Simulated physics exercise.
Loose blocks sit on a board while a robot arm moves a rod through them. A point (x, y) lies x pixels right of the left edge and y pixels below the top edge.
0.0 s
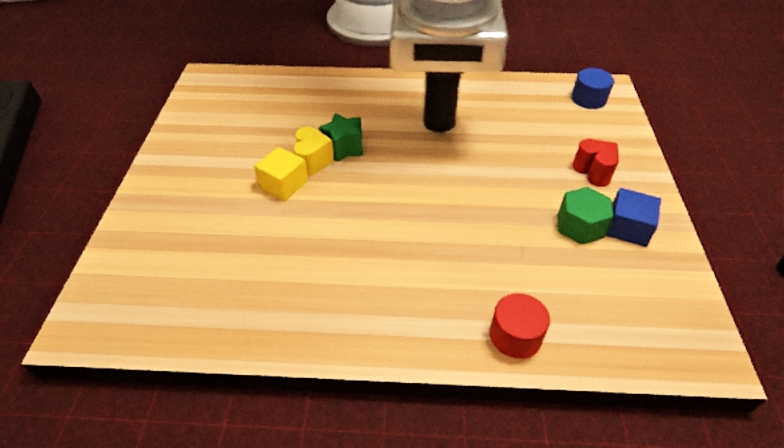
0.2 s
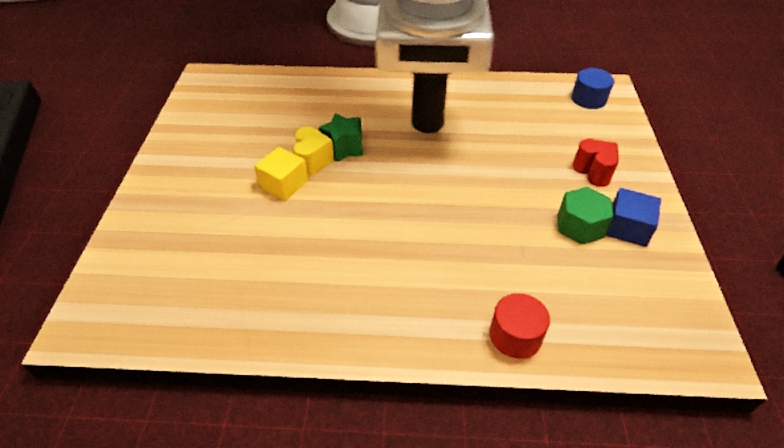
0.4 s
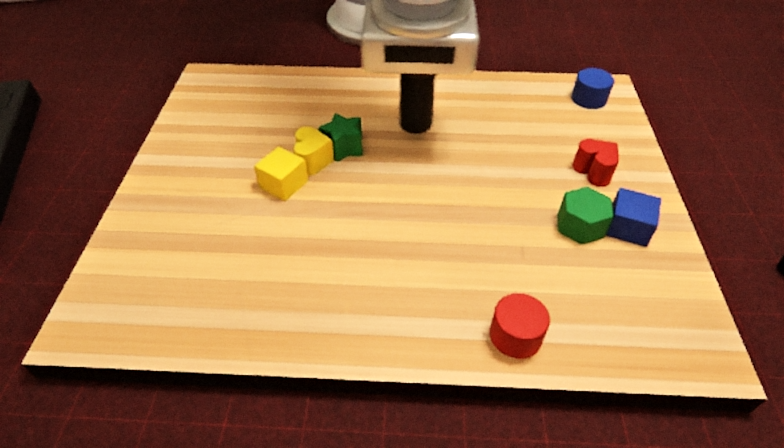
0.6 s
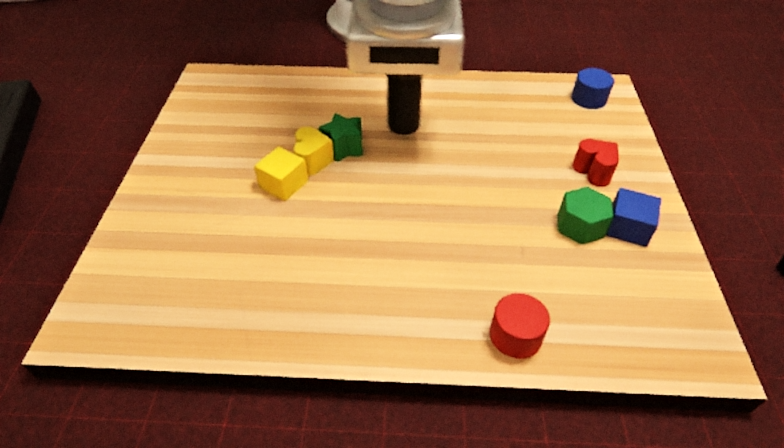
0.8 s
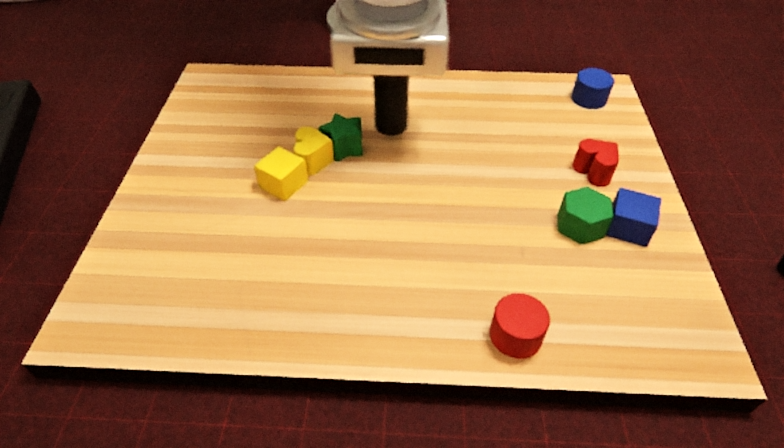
A robot arm holding a short black rod slides slowly left along the far edge of a pale striped wooden board, seen from above and in front. A yellow square block, a yellow heart and a green star sit at left, with a blue cylinder, red heart, green hexagon and blue block at right and a red cylinder nearer. The rod nears the star while the blocks and camera stay still.
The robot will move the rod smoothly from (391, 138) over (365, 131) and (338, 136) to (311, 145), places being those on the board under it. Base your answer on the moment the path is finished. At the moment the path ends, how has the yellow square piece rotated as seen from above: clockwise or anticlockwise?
Spin direction: Clockwise.
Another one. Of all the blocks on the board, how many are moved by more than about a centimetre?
The way I see it, the answer is three or more.
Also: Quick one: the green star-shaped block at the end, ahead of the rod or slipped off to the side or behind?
Looking at the end of the path, the green star-shaped block is still being driven ahead.
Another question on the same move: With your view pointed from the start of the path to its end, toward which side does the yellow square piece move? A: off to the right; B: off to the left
The one that fits is B, off to the left.
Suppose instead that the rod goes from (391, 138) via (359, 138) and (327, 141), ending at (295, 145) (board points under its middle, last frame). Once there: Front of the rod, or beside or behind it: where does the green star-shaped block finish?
Still being pushed.
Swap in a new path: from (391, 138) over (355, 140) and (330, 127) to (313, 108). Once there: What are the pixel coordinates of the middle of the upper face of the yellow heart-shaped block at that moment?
The centre of its top will be at (287, 145).
What follows on the original path. One third of the way, rod at (364, 118); yellow heart-shaped block at (306, 141); green star-shaped block at (334, 126).
Two thirds of the way, rod at (336, 124); yellow square piece at (265, 176), turned 30° clockwise; yellow heart-shaped block at (292, 156), turned 30° anticlockwise; green star-shaped block at (311, 135), turned 35° anticlockwise.
At the end, rod at (309, 132); yellow square piece at (255, 190), turned 50° clockwise; yellow heart-shaped block at (288, 169), turned 55° anticlockwise; green star-shaped block at (292, 145), turned 60° anticlockwise.
